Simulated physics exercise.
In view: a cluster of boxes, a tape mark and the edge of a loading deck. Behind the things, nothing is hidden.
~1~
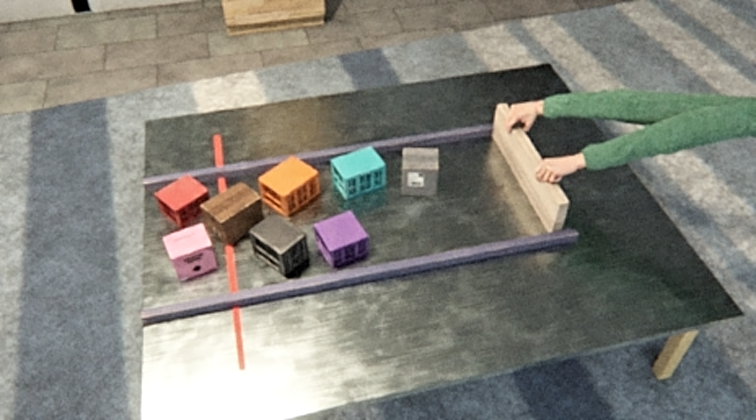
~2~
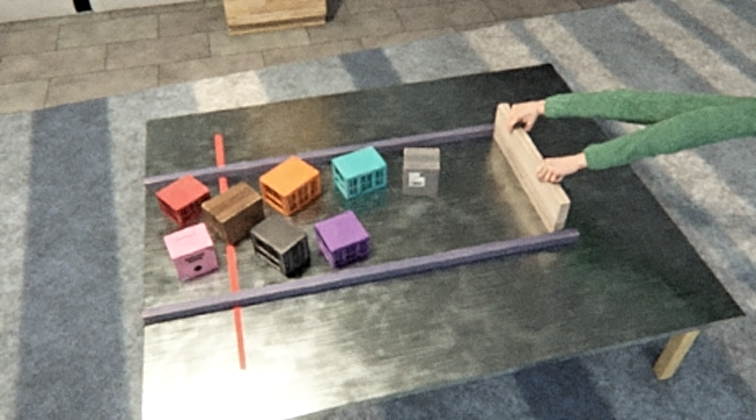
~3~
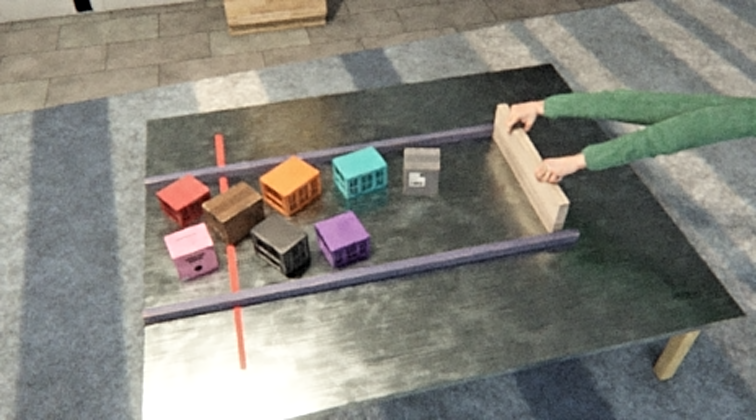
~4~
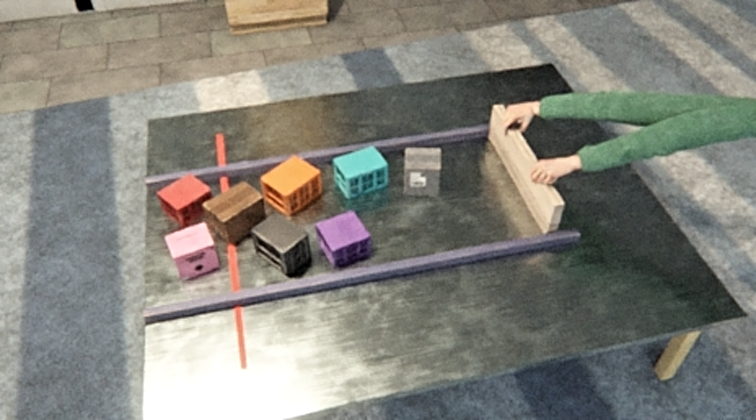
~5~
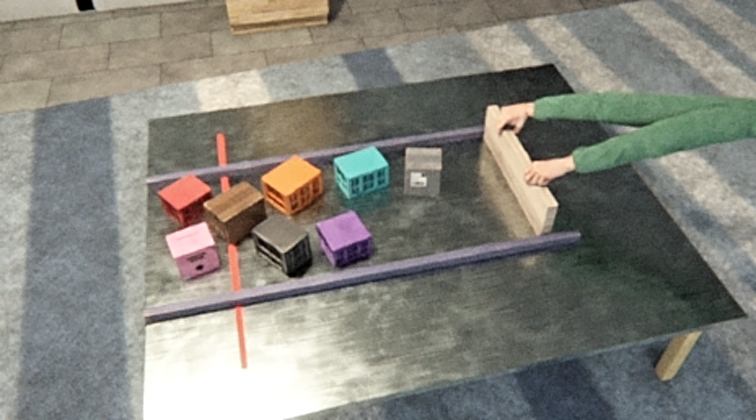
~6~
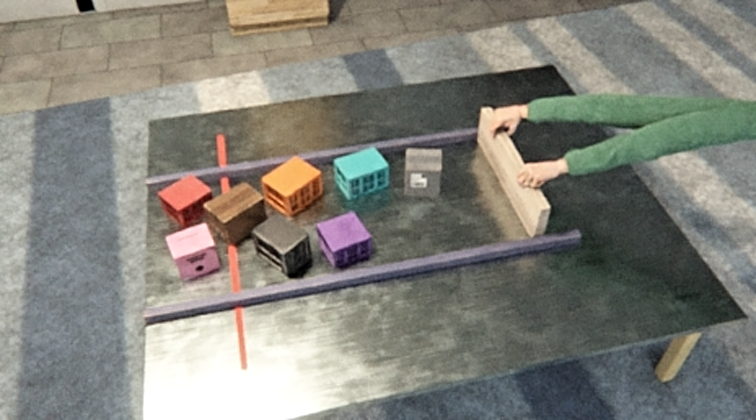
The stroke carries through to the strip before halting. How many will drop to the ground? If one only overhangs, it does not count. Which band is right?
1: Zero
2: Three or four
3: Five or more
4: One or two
One or two.
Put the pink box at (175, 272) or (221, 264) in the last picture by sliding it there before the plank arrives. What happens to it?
Result for the pink box: It leaves the top at position one; it leaves the top at position two.
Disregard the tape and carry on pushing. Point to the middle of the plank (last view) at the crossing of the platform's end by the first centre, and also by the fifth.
Its middle is near (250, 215) and then near (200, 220).
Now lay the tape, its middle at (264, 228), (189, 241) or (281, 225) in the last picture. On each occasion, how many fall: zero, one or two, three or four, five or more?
In the order of the places given: None at all; at least five; none at all.
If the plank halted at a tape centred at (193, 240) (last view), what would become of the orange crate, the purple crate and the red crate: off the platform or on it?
Taking them in turn: Orange crate ends up off it, purple crate is still there, red crate ends up off it.
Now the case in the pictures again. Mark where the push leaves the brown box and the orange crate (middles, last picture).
You'll find the brown box at roughly (157, 228) and the orange crate at roughly (170, 193).
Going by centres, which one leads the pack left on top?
The brown box is the one.
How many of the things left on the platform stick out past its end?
1, I think.
Soon after, none off yet; red crate at rest near (187, 200); pink box at rest near (194, 253); brown box at rest near (237, 214).
Then, none off yet; red crate at rest near (187, 200); pink box at rest near (194, 253); brown box moved a little near (230, 218).
At rest, the number that fall off is one or two; fallen, pink box and red crate.
